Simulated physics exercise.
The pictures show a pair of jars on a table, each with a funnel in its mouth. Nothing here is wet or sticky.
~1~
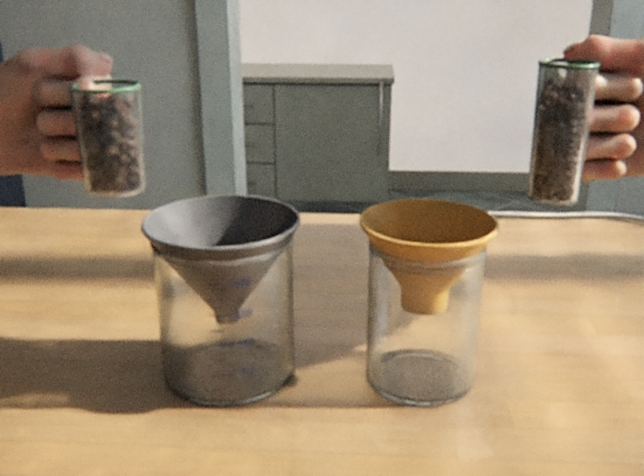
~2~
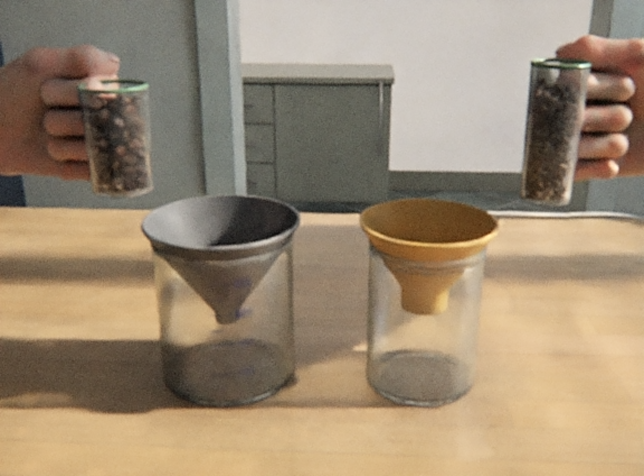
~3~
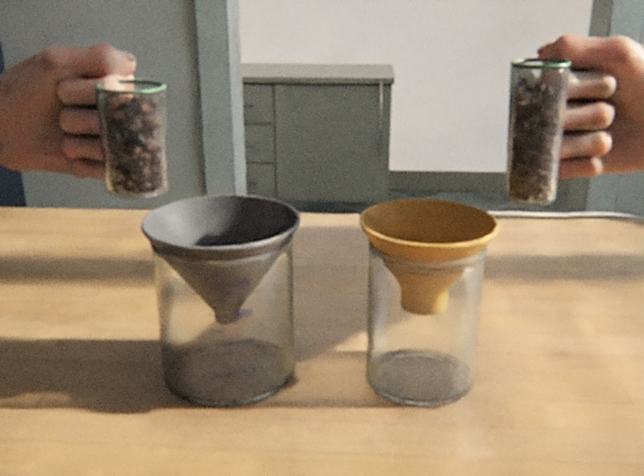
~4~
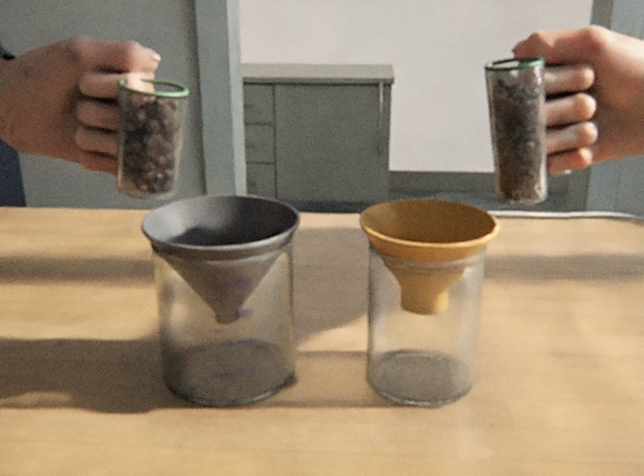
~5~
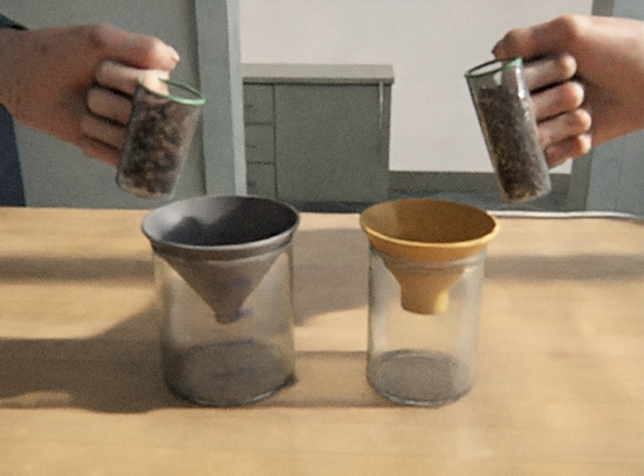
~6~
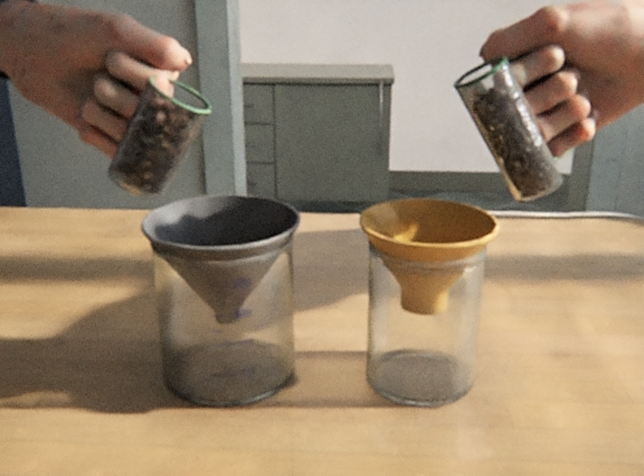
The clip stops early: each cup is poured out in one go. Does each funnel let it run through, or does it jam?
On the left it jams, on the right it lets everything through.
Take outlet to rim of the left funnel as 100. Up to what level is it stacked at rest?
About 70 per cent.
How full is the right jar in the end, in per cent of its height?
Near 15 %.
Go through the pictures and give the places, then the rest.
In the first frame, left funnel near (222, 231), outlet at (227, 317), under two pieces wide; left cup near (111, 139), holding chocolate balls; right funnel near (428, 232), outlet at (424, 303), about 5 pieces wide; right cup near (560, 133), holding allspice berries.
In the second frame, left cup near (118, 139), upright; right cup near (552, 133), upright.
In the third frame, left cup near (134, 139), upright; right cup near (535, 132), upright.
In the fourth frame, left cup near (150, 139), tipped 9°; right cup near (518, 132), tipped 9°.
In the fifth frame, left cup near (158, 139), tipped 20°; right cup near (510, 132), tipped 20°.
In the sixth frame, left funnel near (222, 231), outlet at (227, 317); left cup near (158, 139), tipped 30°; right funnel near (428, 232), outlet at (424, 303); right cup near (510, 132), tipped 30°.
Then, 0.40 s on from there, left, all but a few still in the cup, only a few in or over the funnel; right, the whole lot still in the cup.
Then, 0.75 s on from there, left, the bulk still in the cup, near a quarter in or over the funnel; right, all but a few still in the cup, a little in or over the funnel.
Then, 1.05 s on from there, left, a little still in the cup, all but a few in or over the funnel, only a few down in the jar; right, near a quarter still in the cup, near a third in or over the funnel, near a third down in the jar.
In the end, left, all but a few stuck in the funnel, only a few down in the jar; right, the whole lot down in the jar.
